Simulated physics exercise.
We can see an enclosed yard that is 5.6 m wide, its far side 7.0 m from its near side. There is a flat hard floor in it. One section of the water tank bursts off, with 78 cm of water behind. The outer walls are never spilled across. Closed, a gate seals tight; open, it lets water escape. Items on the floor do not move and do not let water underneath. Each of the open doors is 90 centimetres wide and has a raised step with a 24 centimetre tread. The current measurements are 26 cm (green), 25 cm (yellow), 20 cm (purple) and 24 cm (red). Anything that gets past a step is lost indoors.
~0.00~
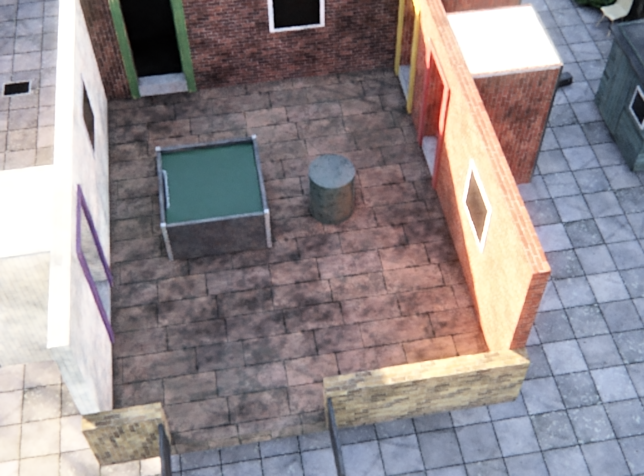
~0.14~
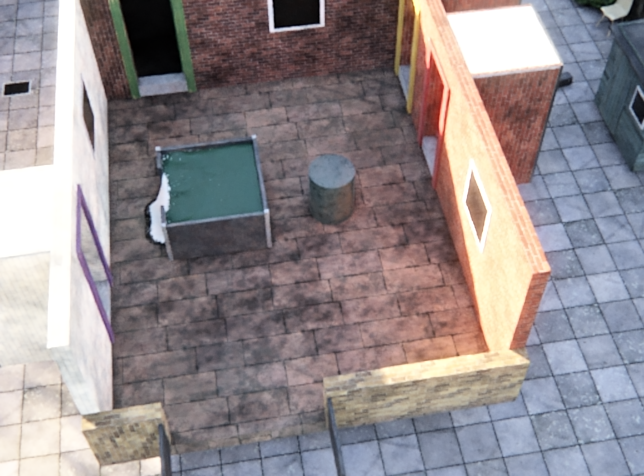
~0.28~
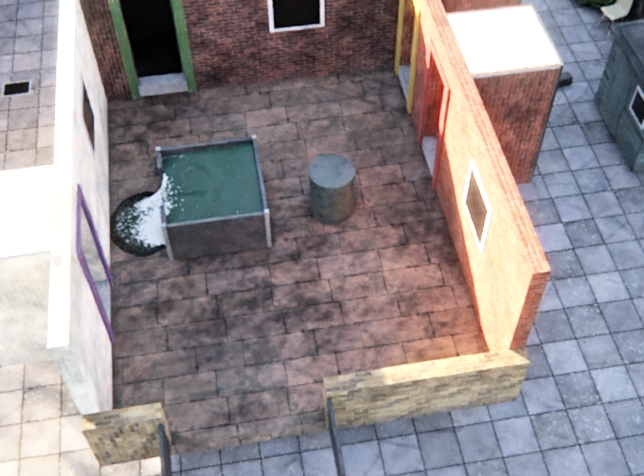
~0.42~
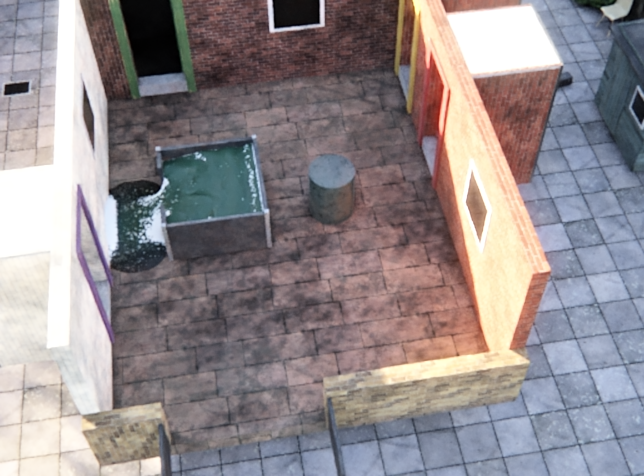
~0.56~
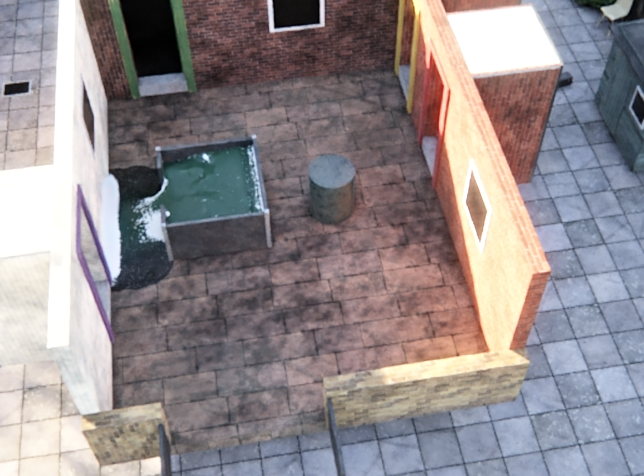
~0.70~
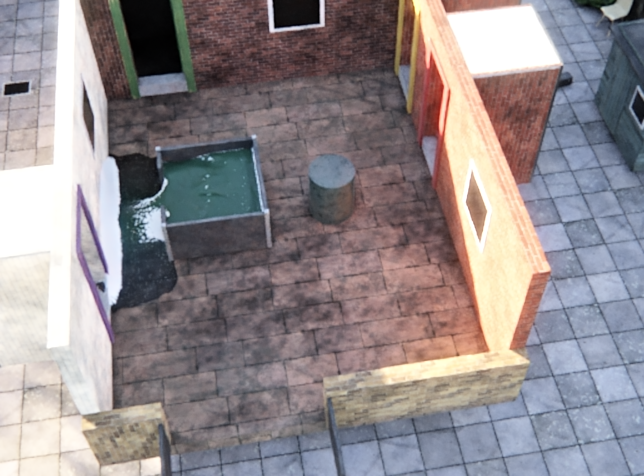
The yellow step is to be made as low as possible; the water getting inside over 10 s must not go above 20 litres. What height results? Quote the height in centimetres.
It would have to be roughly 8.5 cm high.
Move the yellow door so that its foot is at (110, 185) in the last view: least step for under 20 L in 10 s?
Something near 21 cm.
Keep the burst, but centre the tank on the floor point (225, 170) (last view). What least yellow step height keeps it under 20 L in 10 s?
About 10.5 cm.
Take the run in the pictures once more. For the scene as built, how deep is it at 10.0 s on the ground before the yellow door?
It comes to about 6.0 centimetres deep.
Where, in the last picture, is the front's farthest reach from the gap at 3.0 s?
At about (351, 77).
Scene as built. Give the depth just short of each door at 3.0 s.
Depth (cm): Green 17 / yellow 0 / purple 9 / red 0.
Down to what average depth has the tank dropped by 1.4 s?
On average, around 48 cm.
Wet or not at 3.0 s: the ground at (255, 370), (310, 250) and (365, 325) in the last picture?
Status: Submerged / clear / clear.
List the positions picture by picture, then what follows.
The first picture shows the water tank at (211, 183) is whole and still, 78 cm deep; the yellow door at (407, 50) is dry.
In the second picture, water pours out at (168, 208) and has run 0.3 m, to (150, 236); about 12 cm deep outside, 78 cm at the back.
In the third picture, the gap is at (168, 210), the front 0.9 m out at (118, 238); the back of the water tank holds 77 cm.
In the fourth picture, the gap is at (168, 210), the front 1.1 m out at (110, 196); the back of the water tank holds 70 cm.
In the fifth picture, water pours out at (168, 210) and has run 1.3 m, to (109, 173); about 9 cm deep outside, 66 cm at the back.
In the sixth picture, water pours out at (168, 210) and has run 1.6 m, to (109, 158); about 8 cm deep outside, 65 cm at the back; 4.8 m in a straight line remain to the yellow door at (407, 50).
After 1.4 s water covers 20 % of the floor, deepest (50 cm) near (110, 230); it has not reached the yellow door.
After 3.0 s water covers 45 % of the floor, deepest (30 cm) near (110, 230); it has not reached the yellow door.
After 10.0 s water covers 90 % of the floor, deepest (10 cm) near (414, 391); 6 cm at the yellow door, 0 litres in over its 25 cm step.
At the yellow door as built, the water arrived by 3.7 s and peaked near 13 cm at 4.2 s.
Run again over the same 10 s with other heights there, 33 litres in over 7.5 cm, 9 litres over 10 cm. The limit of 20 litres is kept from about 8.5 cm up.
